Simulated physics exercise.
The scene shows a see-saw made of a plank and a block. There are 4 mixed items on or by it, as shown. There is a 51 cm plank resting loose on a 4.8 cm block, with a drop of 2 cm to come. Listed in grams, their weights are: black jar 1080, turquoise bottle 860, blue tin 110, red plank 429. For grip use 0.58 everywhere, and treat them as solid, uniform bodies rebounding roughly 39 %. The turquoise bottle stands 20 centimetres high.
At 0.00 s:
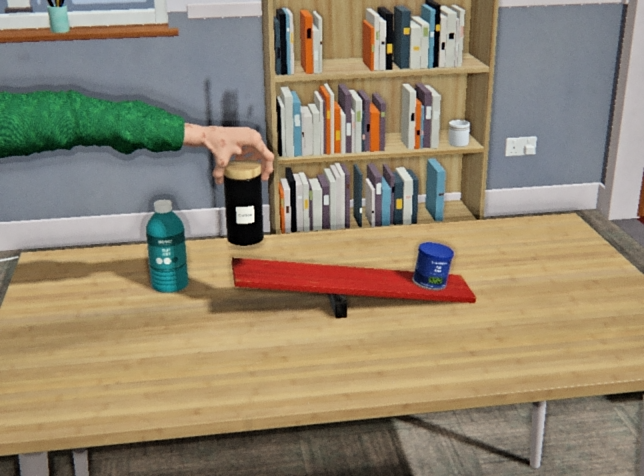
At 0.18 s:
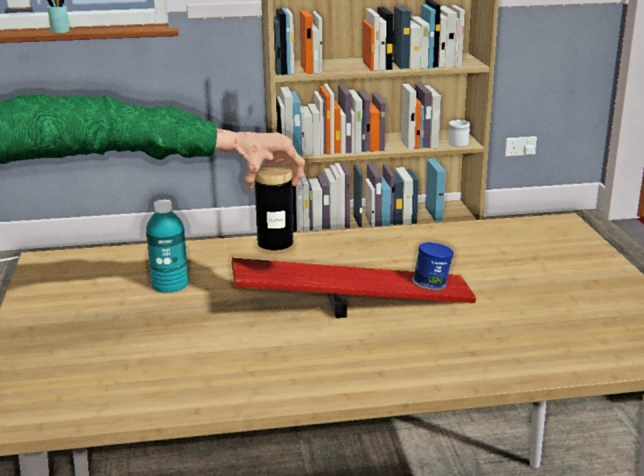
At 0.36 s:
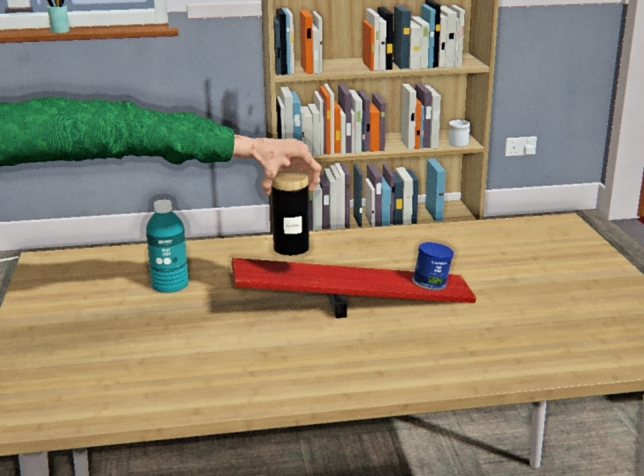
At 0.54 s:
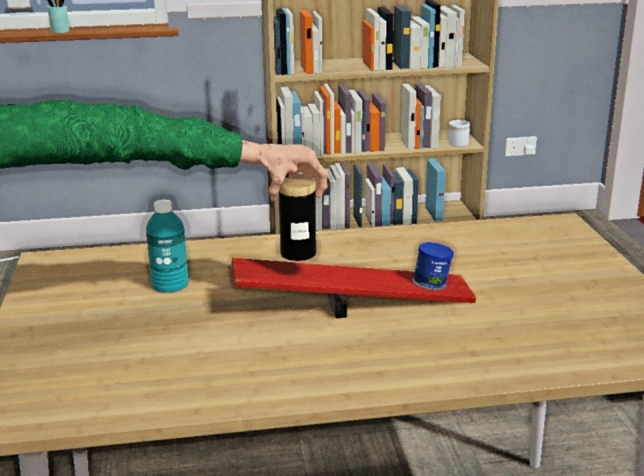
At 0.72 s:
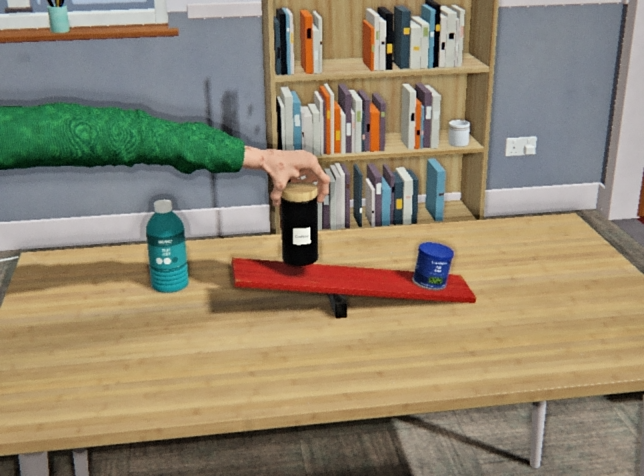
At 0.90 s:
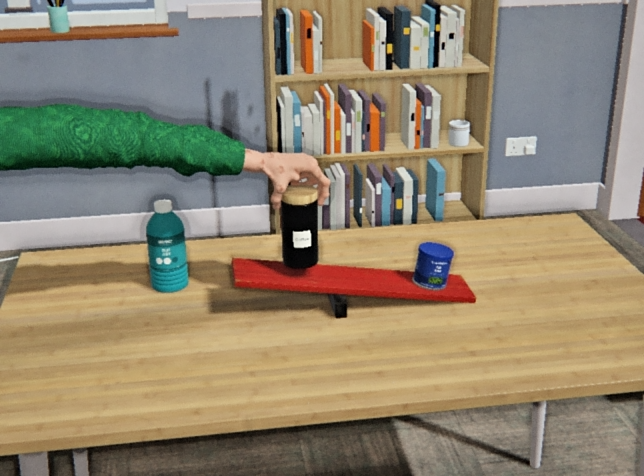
A green-sleeved arm moves a black jar right and lowers it over the tilted red plank.
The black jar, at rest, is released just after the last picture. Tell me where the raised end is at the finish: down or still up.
The raised end is down.
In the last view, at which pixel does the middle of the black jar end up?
It comes to rest near (237, 288).
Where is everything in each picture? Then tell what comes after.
In the first frame, 13 cm from its drop point; black jar (244, 202); turquoise bottle (166, 245).
In the second frame, 7 cm from its drop point; black jar (274, 207); red plank (354, 281).
In the third frame, 4 cm from its drop point; black jar (290, 213); blue tin (433, 266).
In the fourth frame, 2 cm from its drop point; black jar (298, 219); turquoise bottle (166, 245).
In the fifth frame, 1 cm from its drop point; black jar (300, 224); red plank (354, 281).
The sixth frame shows held still over the plank; black jar (300, 226); blue tin (433, 266).
After 1.20 s, plank at 12°, tipped the other way; black jar moved 5 cm near (297, 249); blue tin 29° off upright.
After 1.40 s, plank at 13°, tipped the other way; black jar 37° off upright near (272, 255); blue tin 62° off upright.
After 1.60 s, plank at 13°, tipped the other way; black jar on its side near (237, 287); blue tin on its side.
In the end (2.2 s), plank at 13°, tipped the other way; toppled on the table or plank, black jar and blue tin; the other 2 under 4 cm from the start. At the end, from the last picture's camera, black jar near (237, 288). The plank swings over.
